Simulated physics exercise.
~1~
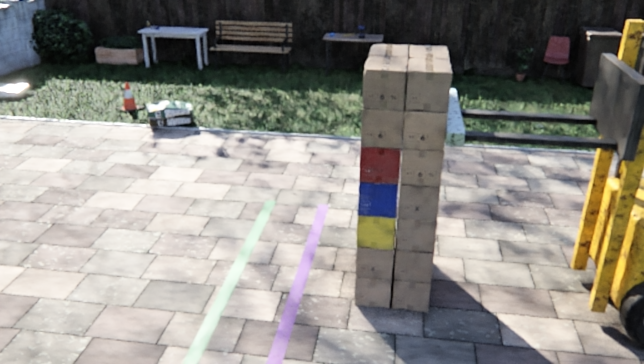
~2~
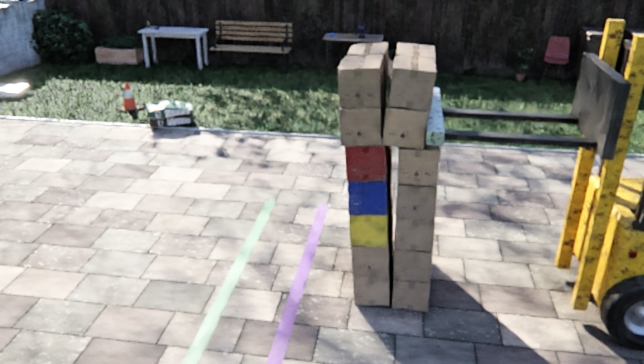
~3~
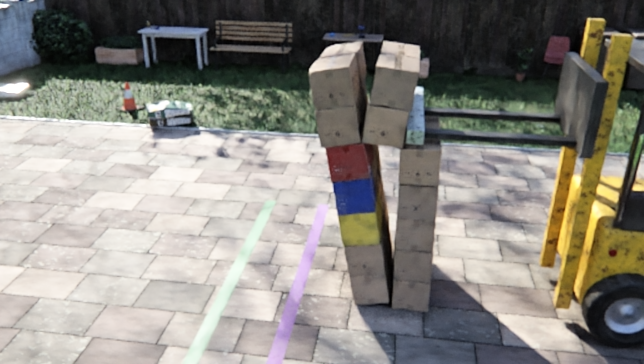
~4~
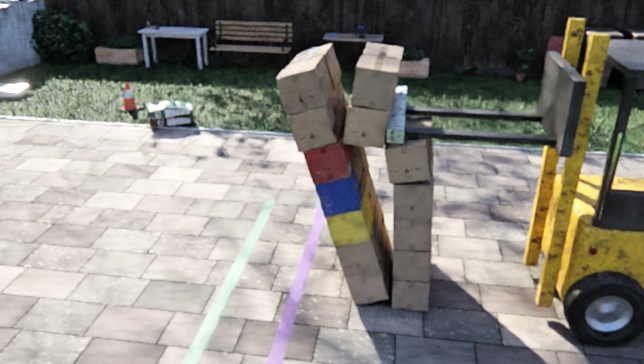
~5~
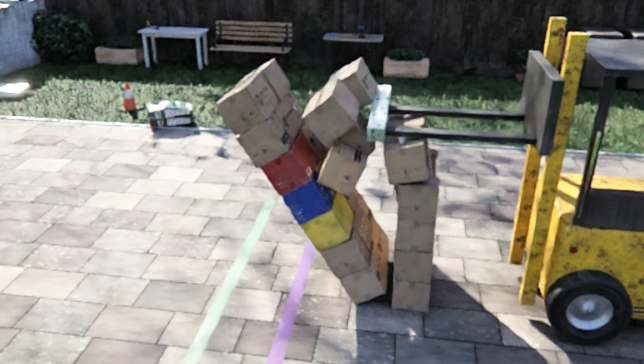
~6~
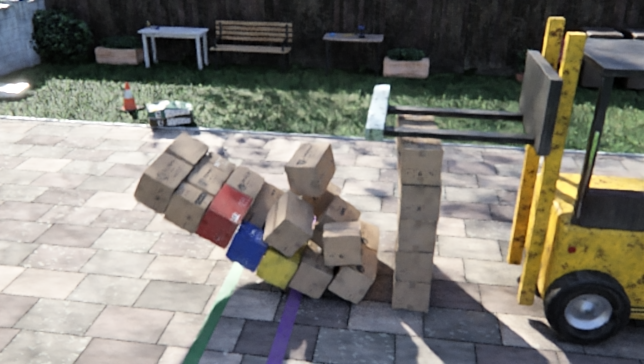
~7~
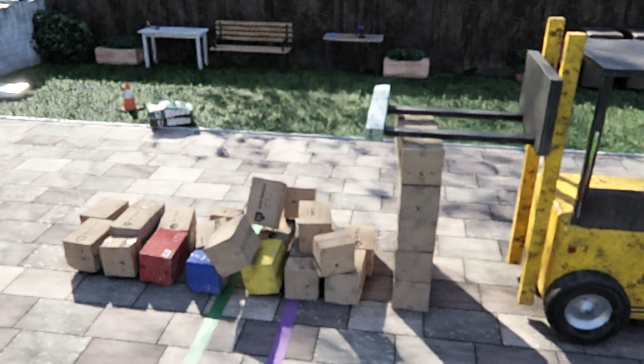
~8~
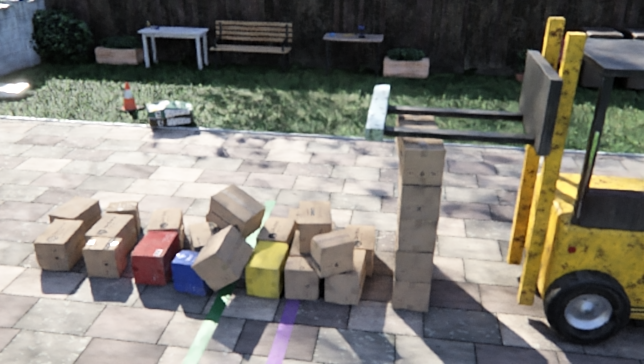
A yellow forklift pushes a carton stack, toppling part leftward across painted lines beside a standing column.
